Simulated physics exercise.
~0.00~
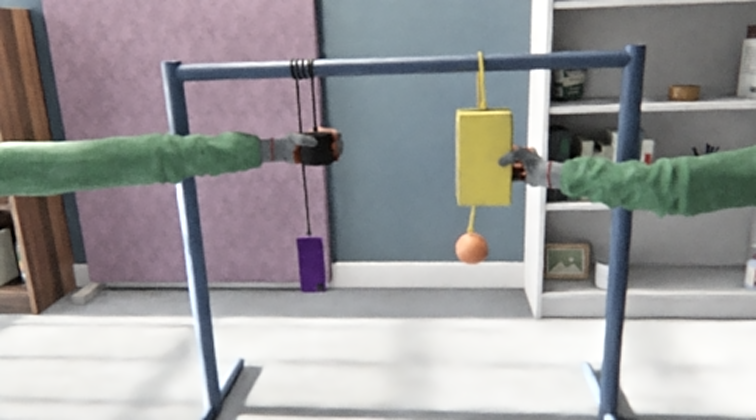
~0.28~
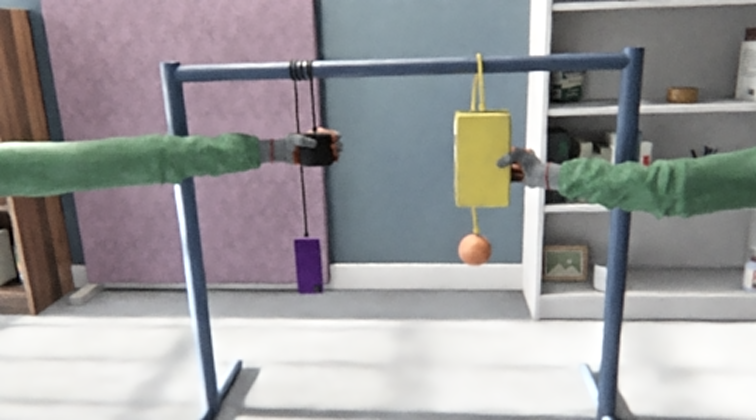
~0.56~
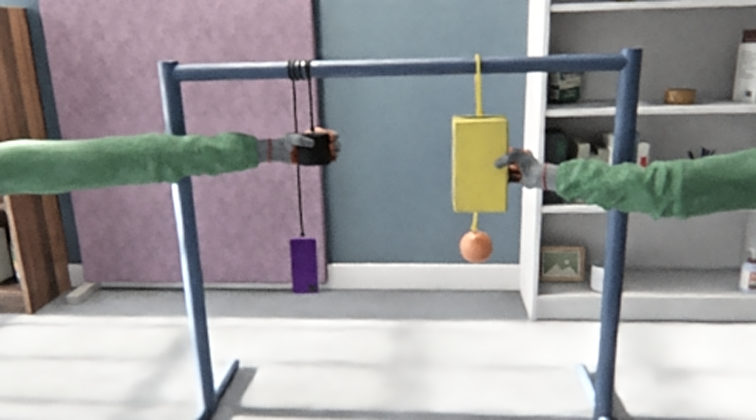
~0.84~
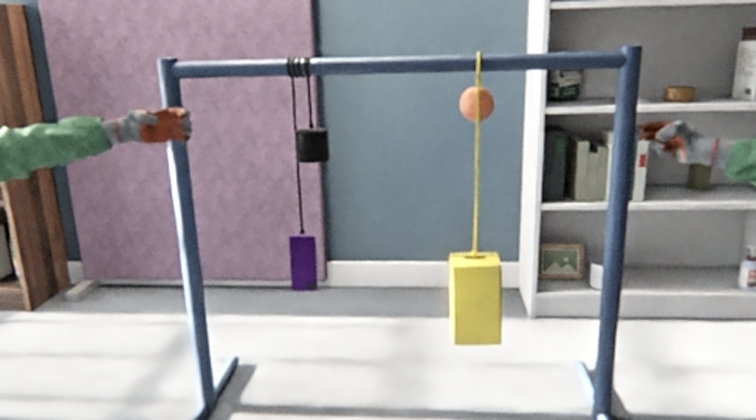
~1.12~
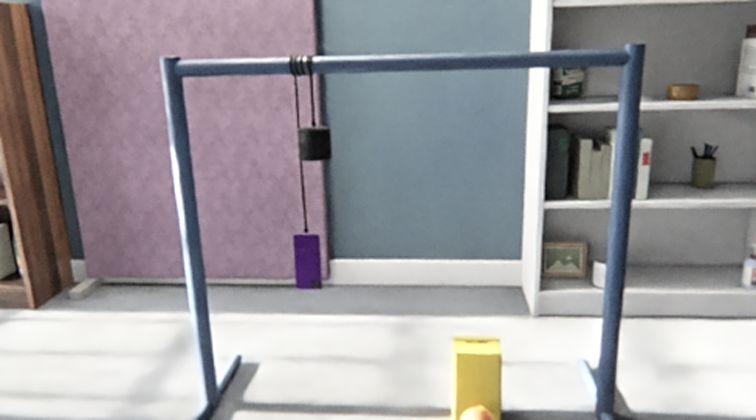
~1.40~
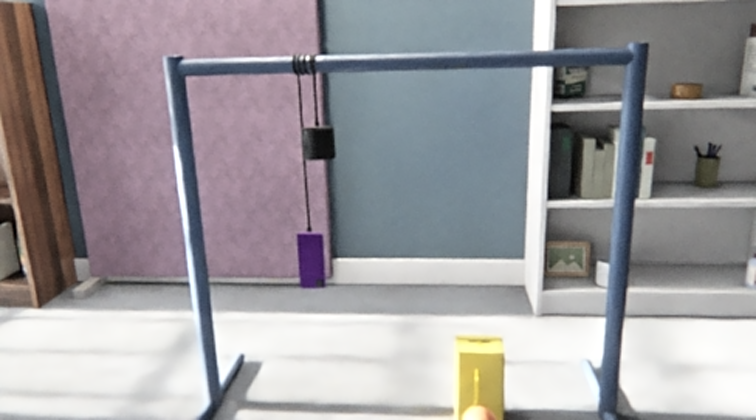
At the start, two green-sleeved arms steady a small black object on the left and a yellow box on the right, both hanging from a blue rail. The black one's cord wraps around the rail and carries a purple block at its other end, while the yellow cord simply passes over the rail to a small orange ball. The hands let go and draw back. The yellow box drops as the orange ball rises to the rail, and then the cord slips off. Finally, the box and ball rest on the floor, while the black object and purple block still hang.
